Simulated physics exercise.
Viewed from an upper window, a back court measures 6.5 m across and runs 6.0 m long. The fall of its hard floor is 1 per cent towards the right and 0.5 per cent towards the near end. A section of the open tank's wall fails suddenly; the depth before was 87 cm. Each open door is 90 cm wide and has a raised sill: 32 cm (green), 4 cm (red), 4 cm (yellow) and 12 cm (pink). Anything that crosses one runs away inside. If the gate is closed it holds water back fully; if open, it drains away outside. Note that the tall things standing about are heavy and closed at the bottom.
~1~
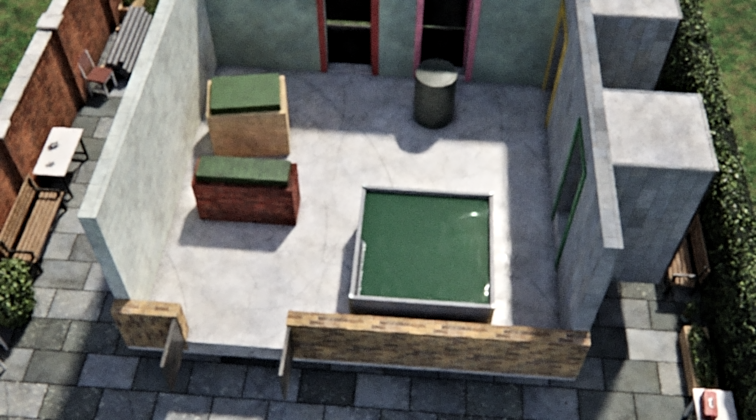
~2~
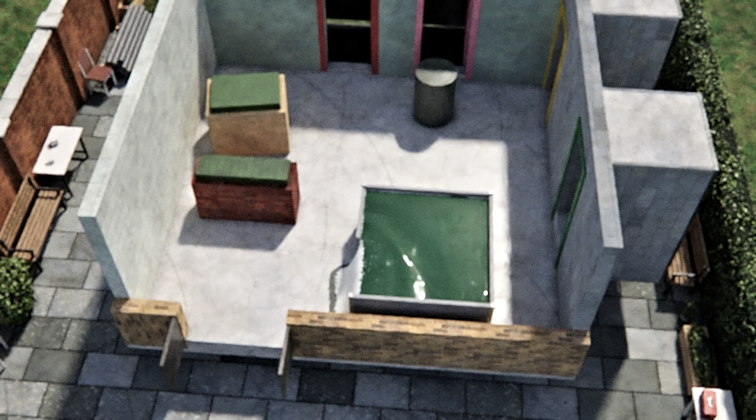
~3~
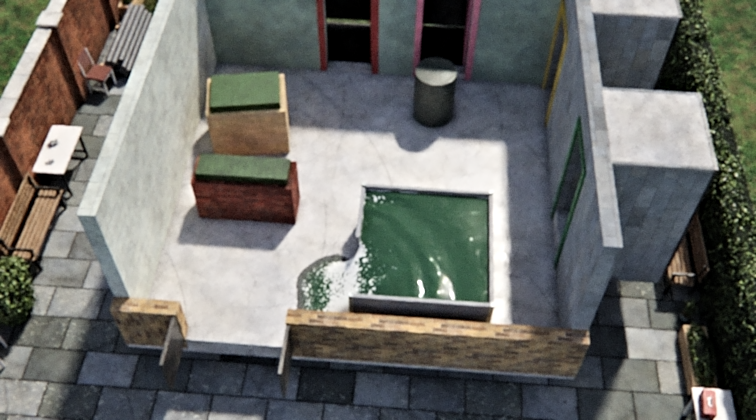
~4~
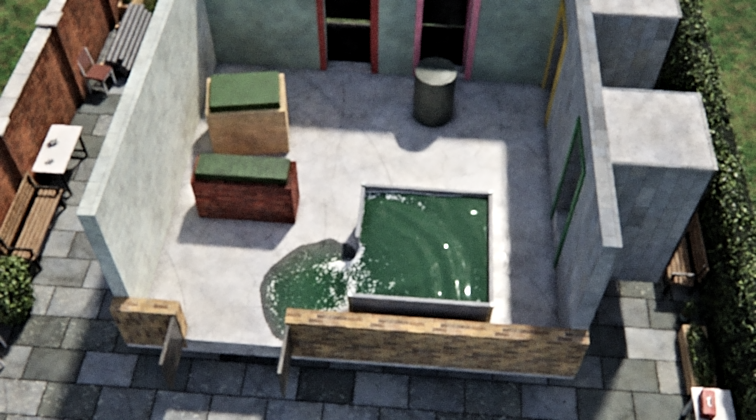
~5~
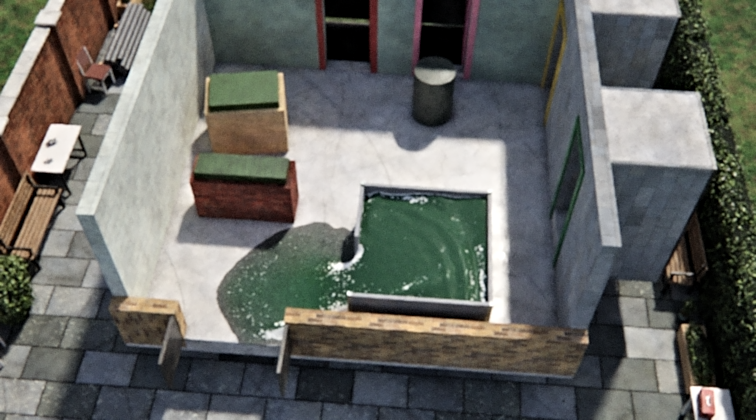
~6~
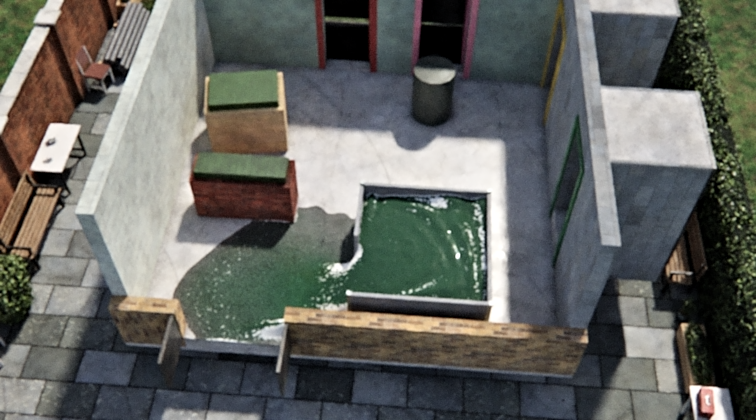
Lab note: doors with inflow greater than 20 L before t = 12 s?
Green door not greater, red door not greater, yellow door greater, pink door not greater.
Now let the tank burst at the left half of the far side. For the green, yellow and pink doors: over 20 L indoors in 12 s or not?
Then green would come out on the low side, yellow on the high side and pink on the low side.
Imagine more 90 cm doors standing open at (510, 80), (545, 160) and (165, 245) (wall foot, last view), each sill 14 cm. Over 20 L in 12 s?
Well, the first is on the low side, the second is on the low side, and the third is on the high side.
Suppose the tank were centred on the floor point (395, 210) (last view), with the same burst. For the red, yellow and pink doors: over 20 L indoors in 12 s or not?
Compared with that limit, red overshoots, yellow overshoots and pink falls short.
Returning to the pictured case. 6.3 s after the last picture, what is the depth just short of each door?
Readings (cm): Green = 4; red = 3; yellow = 4; pink = 4.
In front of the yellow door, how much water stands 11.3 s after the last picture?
I'd put it near 8.0 cm.
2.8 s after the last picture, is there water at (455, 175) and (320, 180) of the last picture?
I'd call them spared and then drenched.
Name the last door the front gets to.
Result: Yellow door.
Then, 0.7 s after the last picture water covers 20 % of the floor and is deepest (52 cm) near (140, 320); green door not reached, red door not reached, yellow door not reached, pink door not reached.
Then, 1.5 s after the last picture water covers 25 % of the floor and is deepest (50 cm) near (212, 222); green door not reached, red door not reached, yellow door not reached, pink door not reached.
Then, 2.8 s after the last picture water covers 40 % of the floor and is deepest (32 cm) near (230, 287); green door not reached, red door not reached, yellow door not reached, pink door not reached.
Then, 6.3 s after the last picture water covers 85 % of the floor and is deepest (18 cm) near (346, 258); green door 4 cm at the sill, 0 L in, red door 3 cm at the sill, 0 L in, yellow door 4 cm at the sill, 0 L in, pink door 4 cm at the sill, 0 L in.
Then, 11.3 s after the last picture water covers 95 % of the floor and is deepest (14 cm) near (560, 353); green door 4 cm at the sill, 0 L in, red door 4 cm at the sill, 0 L in, yellow door 8 cm at the sill, 56 L in, pink door 4 cm at the sill, 0 L in.
